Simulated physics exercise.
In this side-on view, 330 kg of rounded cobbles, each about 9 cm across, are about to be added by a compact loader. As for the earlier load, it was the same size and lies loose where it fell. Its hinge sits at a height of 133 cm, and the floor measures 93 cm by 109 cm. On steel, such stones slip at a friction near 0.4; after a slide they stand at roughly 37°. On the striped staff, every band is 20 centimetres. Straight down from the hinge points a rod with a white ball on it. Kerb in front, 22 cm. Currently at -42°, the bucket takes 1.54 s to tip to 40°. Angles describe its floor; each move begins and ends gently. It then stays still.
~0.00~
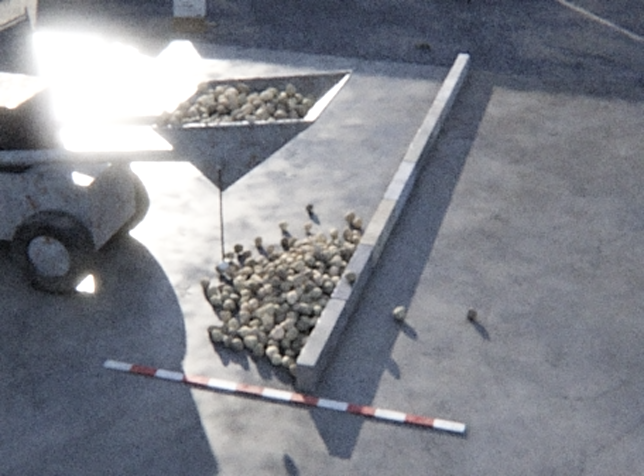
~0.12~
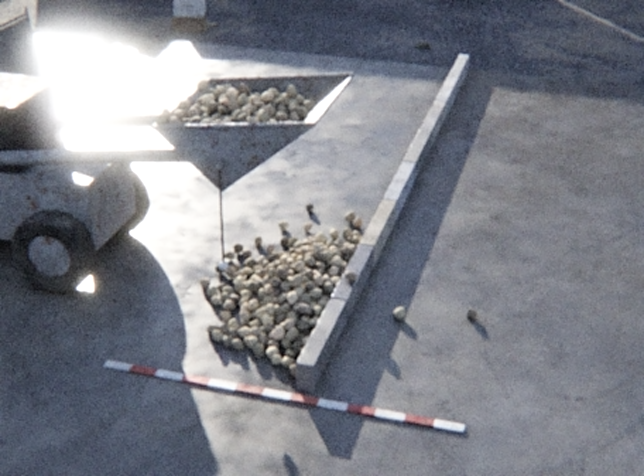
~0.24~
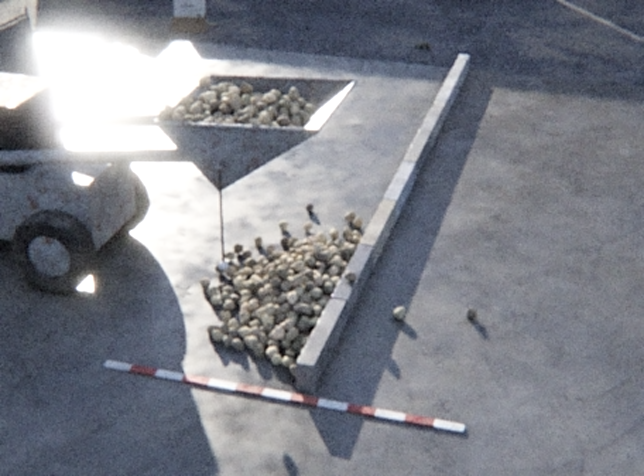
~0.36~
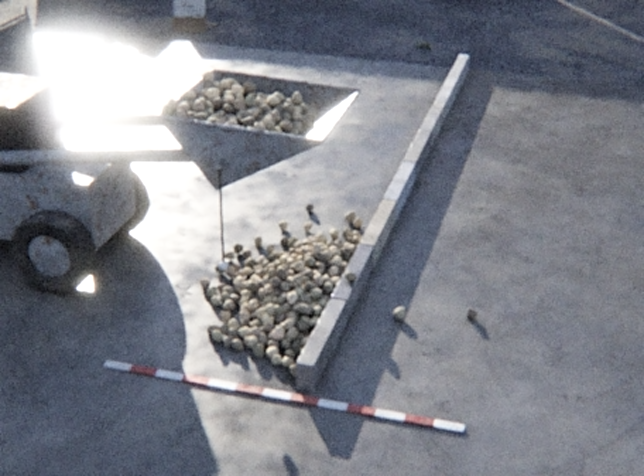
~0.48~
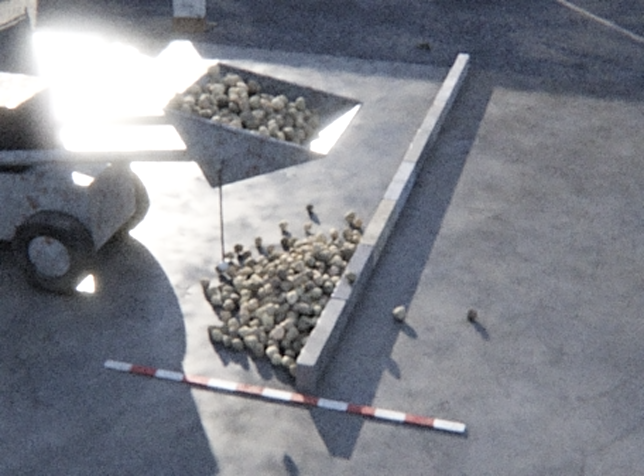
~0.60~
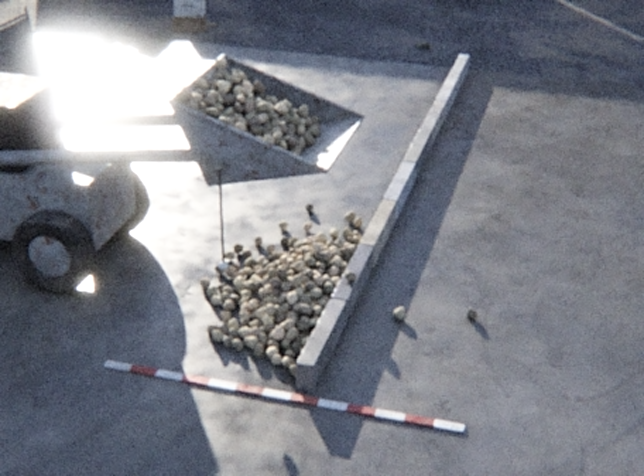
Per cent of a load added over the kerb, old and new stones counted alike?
Some 69 %.
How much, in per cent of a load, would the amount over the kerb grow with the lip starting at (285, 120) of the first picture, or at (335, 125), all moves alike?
The first would add some 40 per cent and the second some 95 per cent.
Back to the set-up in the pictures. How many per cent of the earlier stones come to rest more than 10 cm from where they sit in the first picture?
Roughly 0 % of them.
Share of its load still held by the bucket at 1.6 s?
Some 45 percent, roughly.
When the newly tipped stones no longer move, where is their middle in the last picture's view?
Their middle rests near (389, 298).
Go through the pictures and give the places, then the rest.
The first picture shows lip at (314, 122), floor tilted -42°, highest stones at (266, 99). The earlier load is highest near (303, 271), 26 cm above ground level, 99 % on this side of the kerb, 1 % over the kerb.
In the second picture, the bucket is at -41°, its lip at (315, 124); the top of the load is at (253, 95); the stones move at 0.1 m/s on average.
In the third picture, the bucket is at -37°, its lip at (318, 131); the top of the load is at (255, 95); the stones move at 0.2 m/s on average.
In the fourth picture, the bucket is at -31°, its lip at (322, 142); the top of the load is at (227, 90); the stones move at 0.2 m/s on average.
The fifth picture shows lip at (325, 156), floor tilted -23°, highest stones at (218, 84); the stones move at 0.3 m/s on average.
In the sixth picture, the bucket is at -14°, its lip at (327, 172); the top of the load is at (224, 79); the stones move at 0.3 m/s on average.
After 1.2 s the floor is at 27°; in per cent of one load, 100 in the bucket, 100 on this side of the kerb, 1 over the kerb; the foremost stones are at (360, 301).
After 1.6 s the floor is at 40°; in per cent of one load, 43 in the bucket, 147 on this side of the kerb, 10 over the kerb; the foremost stones are at (403, 285).
After 2.0 s the floor is at 40°; in per cent of one load, 3 in the bucket, 147 on this side of the kerb, 50 over the kerb; the foremost stones are at (472, 305).
After 4.7 s the floor is at 40°; in per cent of one load, 0 in the bucket, 130 on this side of the kerb, 70 over the kerb; the foremost stones are at (599, 353). Net gain over the kerb, 69.
